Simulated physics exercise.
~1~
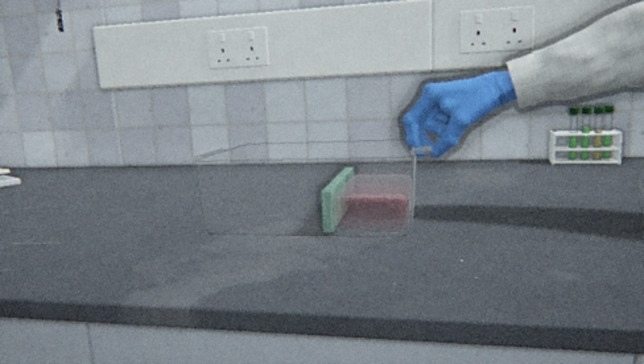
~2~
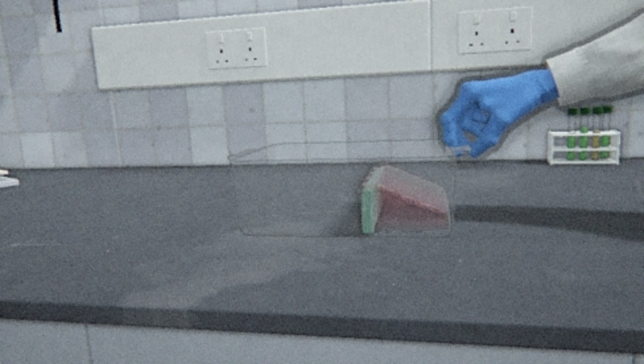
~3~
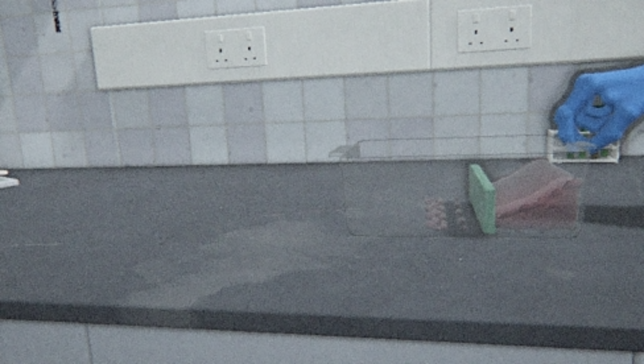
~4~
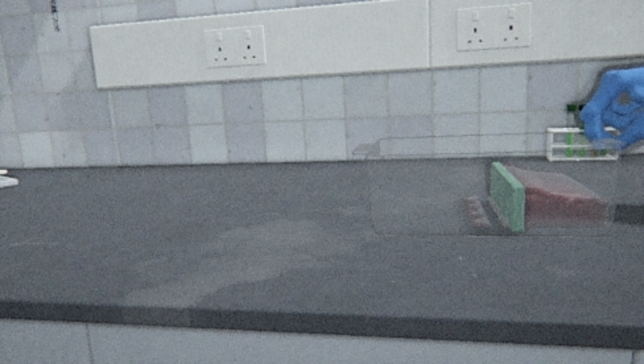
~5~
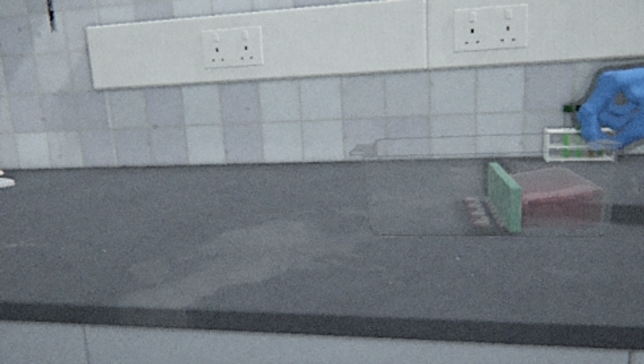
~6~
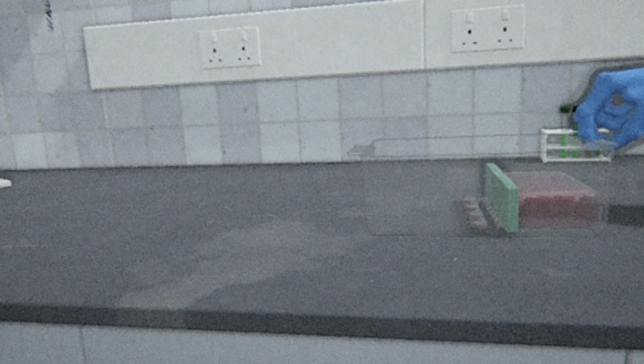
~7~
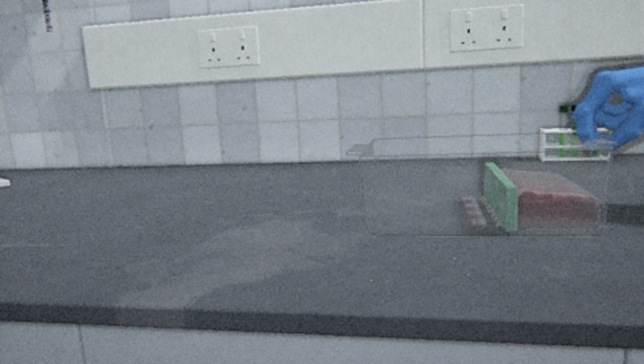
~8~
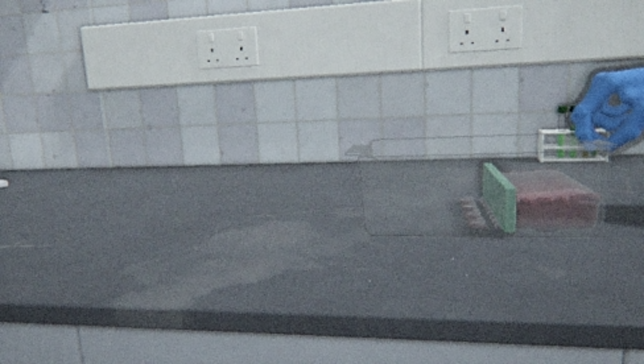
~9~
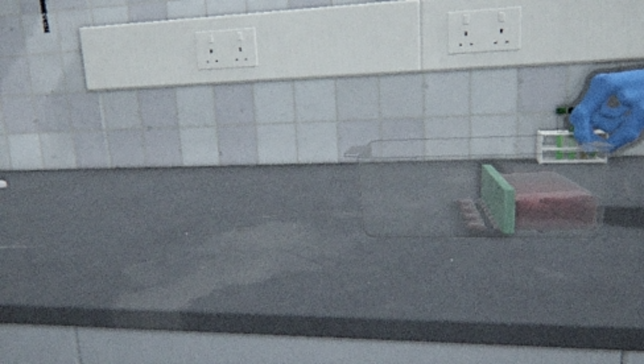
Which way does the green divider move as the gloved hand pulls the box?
The green divider moves to the right along with the box, staying upright as it goes.
